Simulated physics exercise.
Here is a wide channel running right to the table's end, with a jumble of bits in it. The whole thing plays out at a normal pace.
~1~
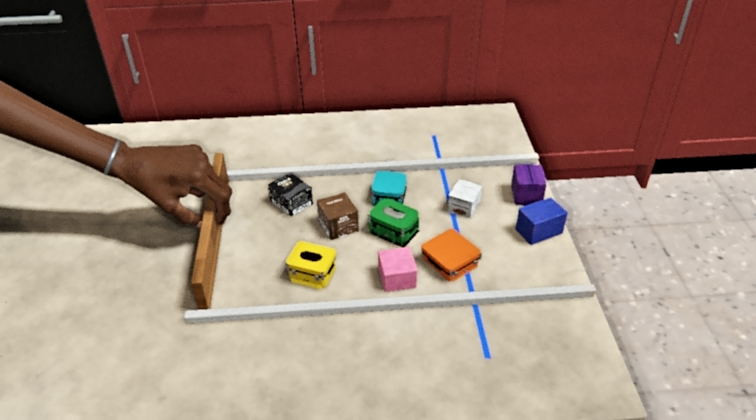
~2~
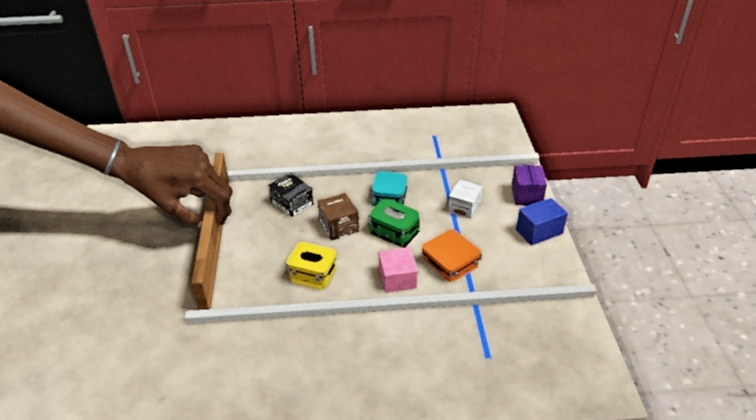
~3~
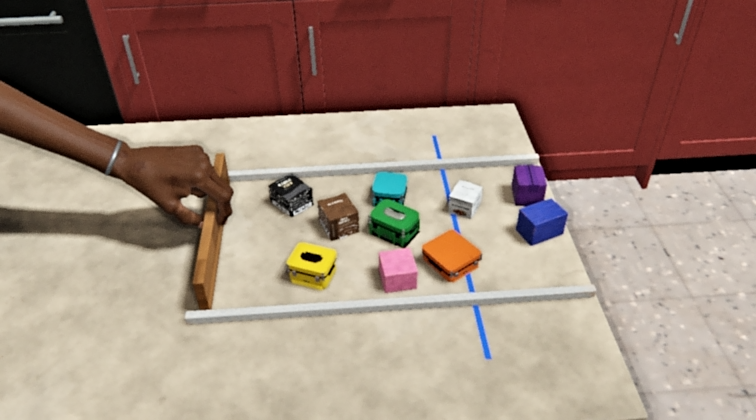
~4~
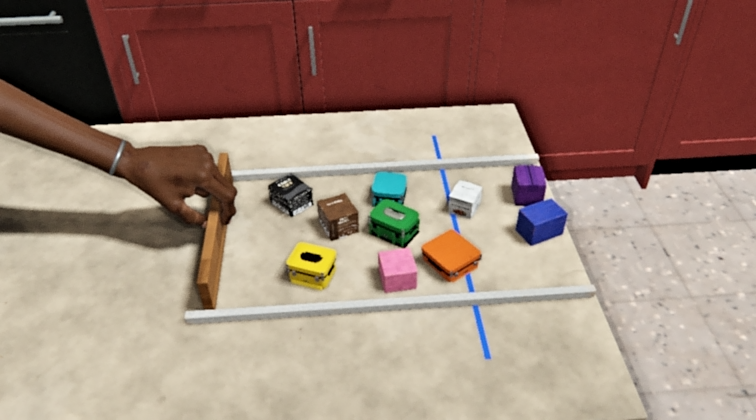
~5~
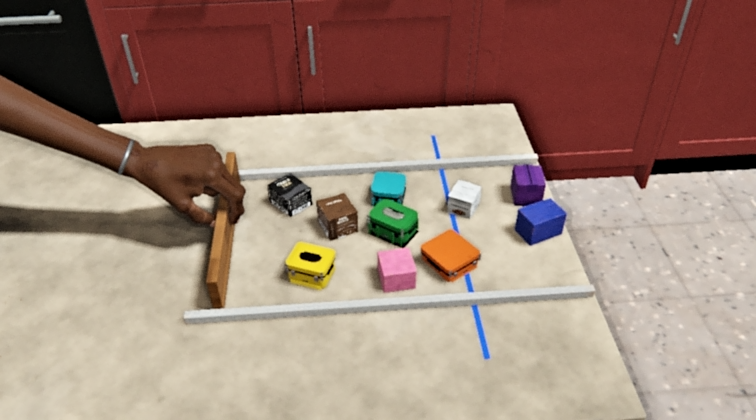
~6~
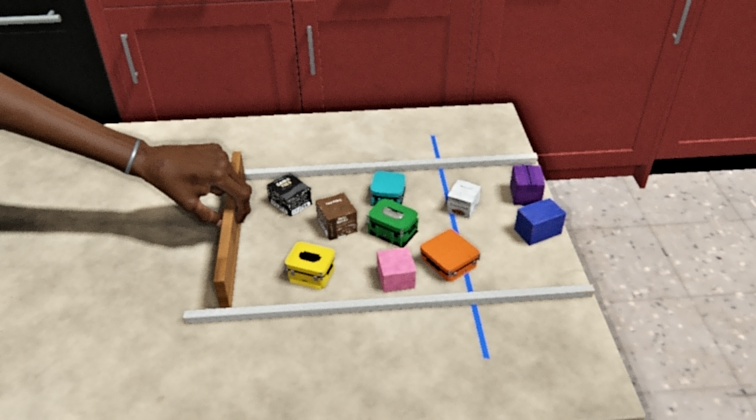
The video shows a hand holding a wooden board upright between two pale rails on a countertop, with colourful boxes and blocks scattered to its right. The hand stays nearly still, then slides the board slightly rightward, while the objects remain in place.
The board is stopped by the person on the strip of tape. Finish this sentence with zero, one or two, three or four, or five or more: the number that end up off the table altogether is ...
The number that end up off the table altogether is zero.
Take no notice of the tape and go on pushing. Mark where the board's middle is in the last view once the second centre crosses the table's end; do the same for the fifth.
For the first, roughly (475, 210); for the next, roughly (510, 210).
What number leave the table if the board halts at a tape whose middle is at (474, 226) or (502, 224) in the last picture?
Result, try by try: 0, 3.
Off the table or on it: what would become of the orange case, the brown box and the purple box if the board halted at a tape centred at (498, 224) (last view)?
The orange case is still there; as for the brown box, it is still there; and the purple box is no longer there.
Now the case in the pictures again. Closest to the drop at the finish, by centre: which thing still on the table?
Foremost: The purple box.
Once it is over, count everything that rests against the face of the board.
4.
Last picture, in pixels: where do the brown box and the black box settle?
In the last picture the brown box sits at (469, 210) while the black box sits at (462, 187).
Soon after, none off yet; purple box at rest near (527, 185); blue block at rest near (540, 222); white box at rest near (464, 199).
Then, none off yet; purple box at rest near (527, 185); blue block at rest near (540, 222); white box moved about its own width near (491, 198).
At rest, the number that fall off is zero.
